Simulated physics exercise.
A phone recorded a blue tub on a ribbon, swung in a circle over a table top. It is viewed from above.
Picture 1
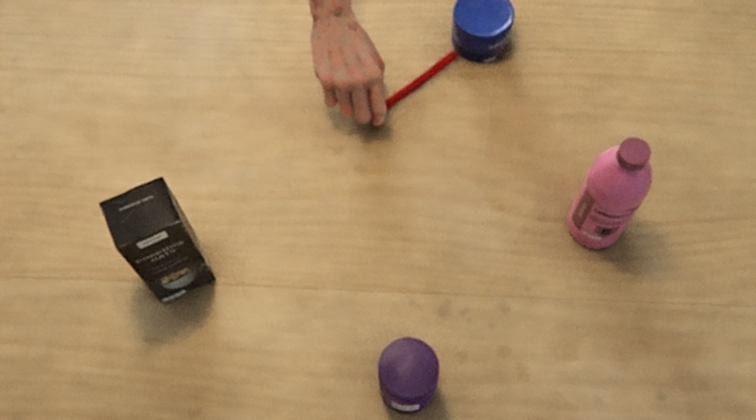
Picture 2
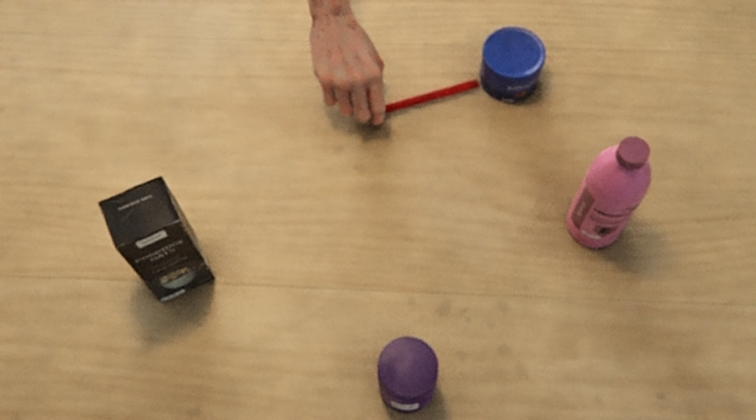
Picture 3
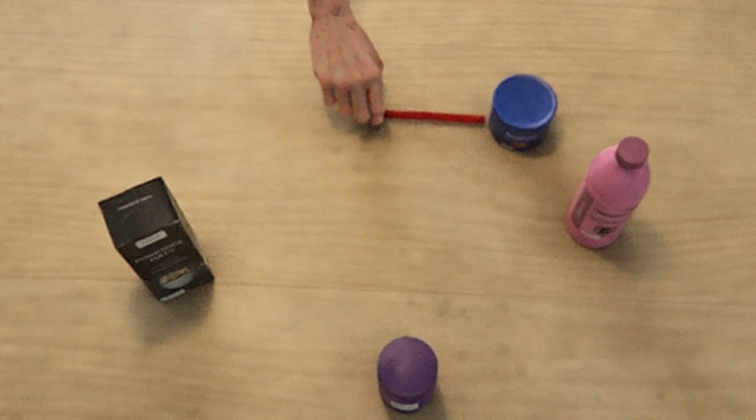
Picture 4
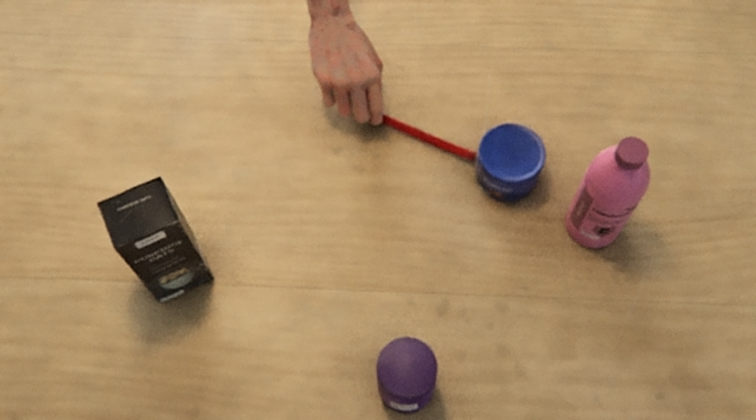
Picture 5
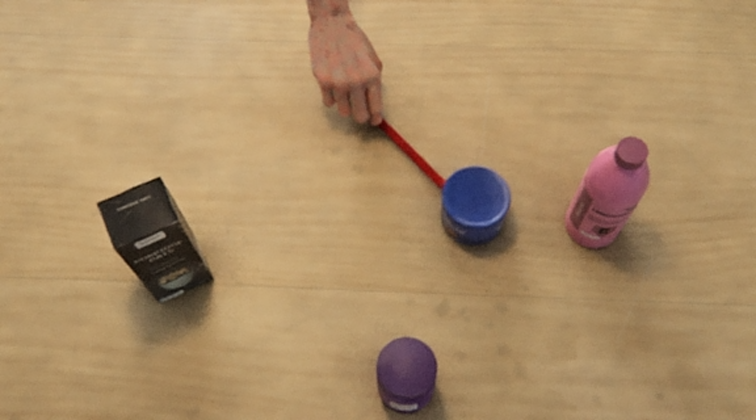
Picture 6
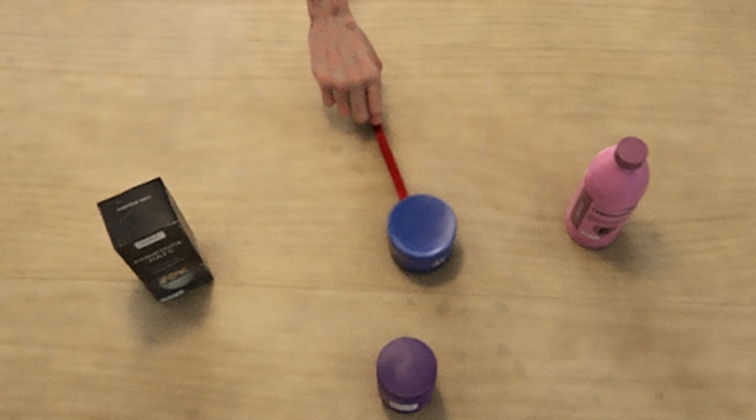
A blue tub on a taut red ribbon, held by a hand at the top, swings clockwise over a pale wooden table top seen from above. A black carton stands at the left, a pink bottle at the right and a purple jar at the bottom, all staying still. The tub sweeps from the upper right down past the bottle's left side, then curves leftward to the space above the jar.
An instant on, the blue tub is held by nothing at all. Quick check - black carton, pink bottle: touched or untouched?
Black carton: Touched; pink bottle: Untouched.
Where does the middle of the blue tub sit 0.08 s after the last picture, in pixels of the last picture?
It is somewhere near (304, 257).
Then, 0.08 s after the last picture, tub near (304, 256).
Then, 0.20 s after the last picture, tub near (206, 277); black carton pushed aside.
At rest, tub near (196, 284); black carton knocked over. The black carton is struck and the pink bottle remains clear.
